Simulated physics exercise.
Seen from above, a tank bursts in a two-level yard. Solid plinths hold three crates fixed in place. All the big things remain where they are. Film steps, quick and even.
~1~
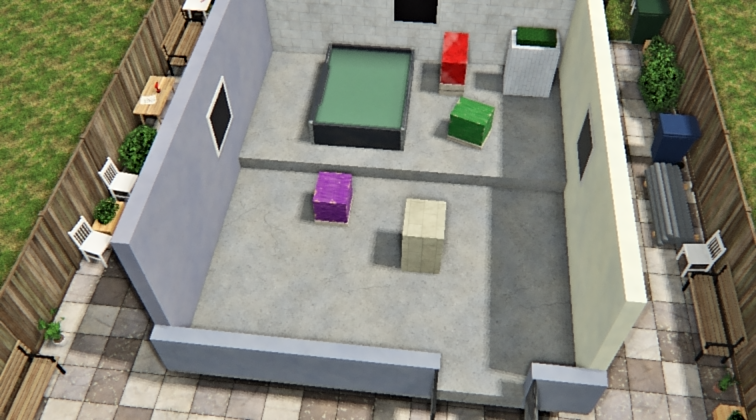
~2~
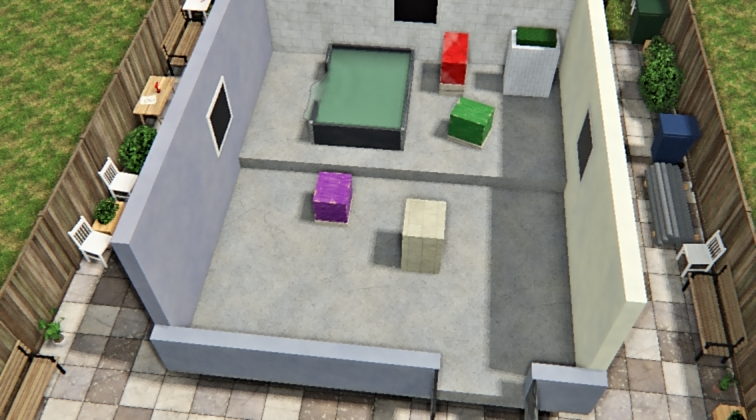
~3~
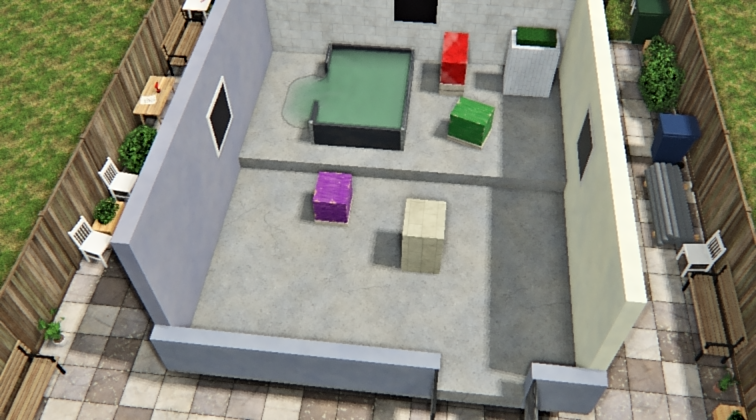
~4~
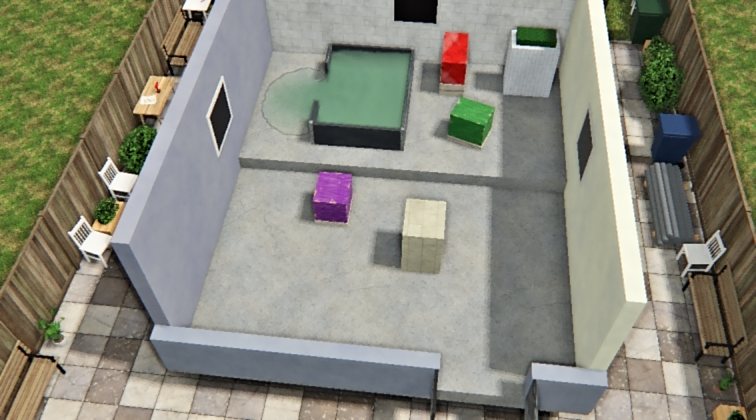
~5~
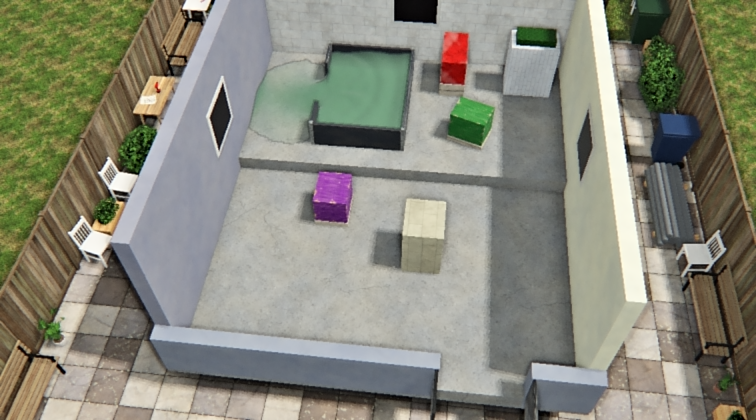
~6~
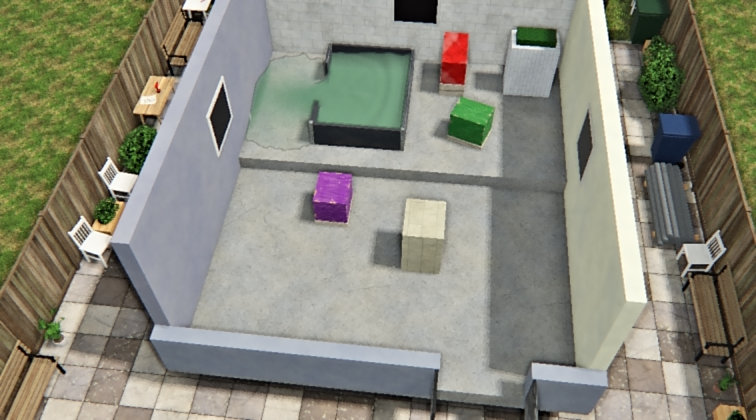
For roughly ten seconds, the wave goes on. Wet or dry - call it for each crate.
Calls: Red crate - dry; purple crate - dry; green crate - dry.
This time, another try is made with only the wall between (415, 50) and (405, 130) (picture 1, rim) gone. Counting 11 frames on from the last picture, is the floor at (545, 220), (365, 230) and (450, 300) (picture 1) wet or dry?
Soaked, untouched, untouched.
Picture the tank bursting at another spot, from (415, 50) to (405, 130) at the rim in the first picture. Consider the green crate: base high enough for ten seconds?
The green crate is overtopped.
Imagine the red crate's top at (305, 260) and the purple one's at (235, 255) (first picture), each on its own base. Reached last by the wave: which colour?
Judging by the pictures, the green crate.
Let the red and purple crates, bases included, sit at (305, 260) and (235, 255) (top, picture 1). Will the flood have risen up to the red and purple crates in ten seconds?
Reading - red crate: Untouched, purple crate: Flooded.
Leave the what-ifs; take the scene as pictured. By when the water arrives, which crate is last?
Note: The one in green.
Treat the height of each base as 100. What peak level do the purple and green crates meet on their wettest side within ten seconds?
Roughly 70 percent, then 30 percent.
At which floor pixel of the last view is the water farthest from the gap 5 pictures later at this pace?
The front should reach about (234, 191).
A moment on, water covers 10 % of the floor; the red crate not reached, the purple crate not reached, the green crate not reached.
Next, water covers 20 % of the floor; the red crate not reached, the purple crate not reached, the green crate not reached.
Then, water covers 35 % of the floor; the red crate water round its plinth, the purple crate water round its plinth, the green crate not reached.
Later, water covers 55 % of the floor; the red crate water round its plinth, the purple crate water round its plinth, the green crate water round its plinth.
In the end, water covers 85 % of the floor; the red crate stayed above the water, the purple crate stayed above the water, the green crate stayed above the water.
